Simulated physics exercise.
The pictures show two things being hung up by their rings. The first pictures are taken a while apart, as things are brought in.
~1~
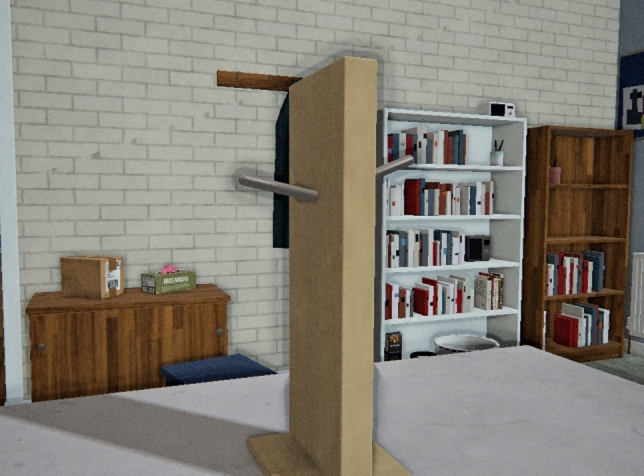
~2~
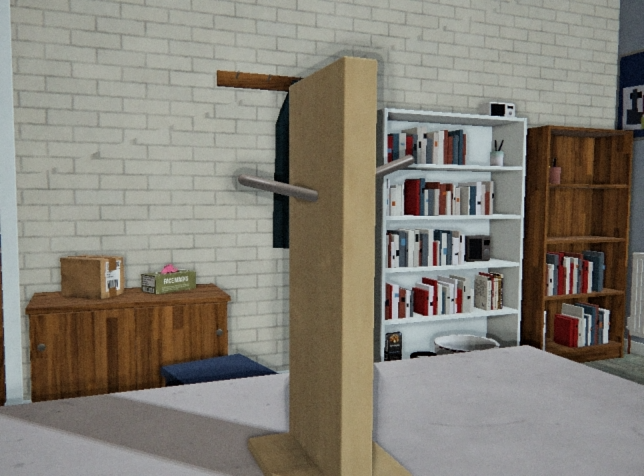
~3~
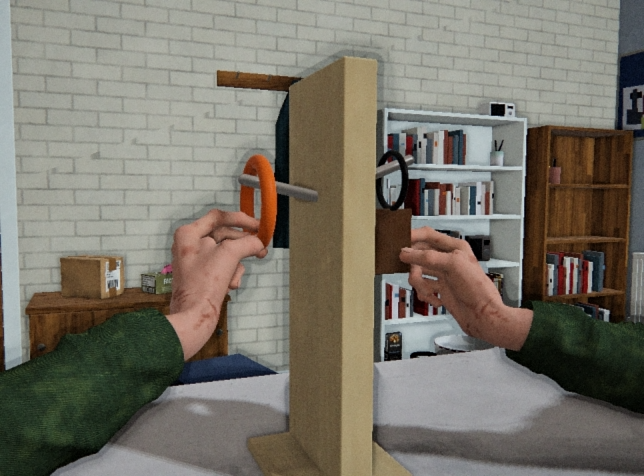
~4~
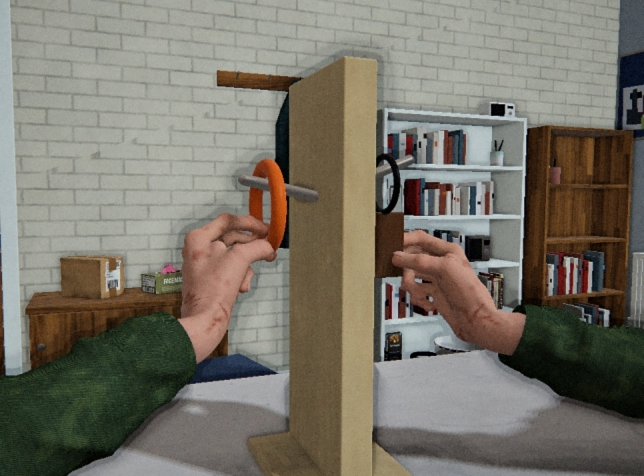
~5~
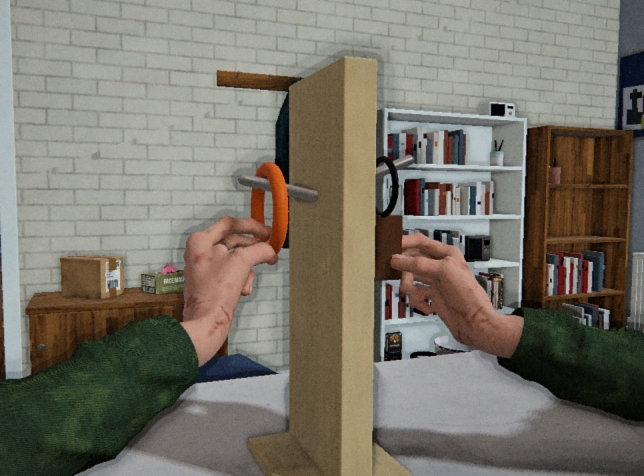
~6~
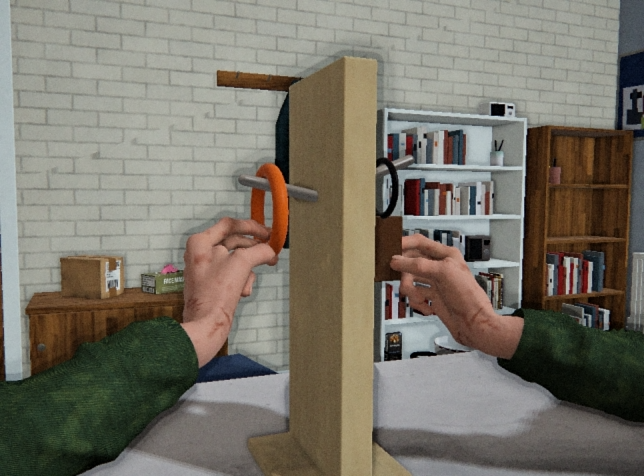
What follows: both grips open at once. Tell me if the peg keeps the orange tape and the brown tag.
In the end the orange tape hangs there; the brown tag hangs there.
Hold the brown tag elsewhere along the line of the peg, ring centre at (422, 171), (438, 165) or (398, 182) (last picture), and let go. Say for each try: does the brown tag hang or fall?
One after another: It drops to the table; falls; holds on.
Then, 0.14 s later than the last frame, orange tape at rest near (268, 212); brown tag tilted by 10° near (375, 226).
When it is over, the orange tape remains hooked, near (267, 212); the brown tag remains hooked, near (367, 229).
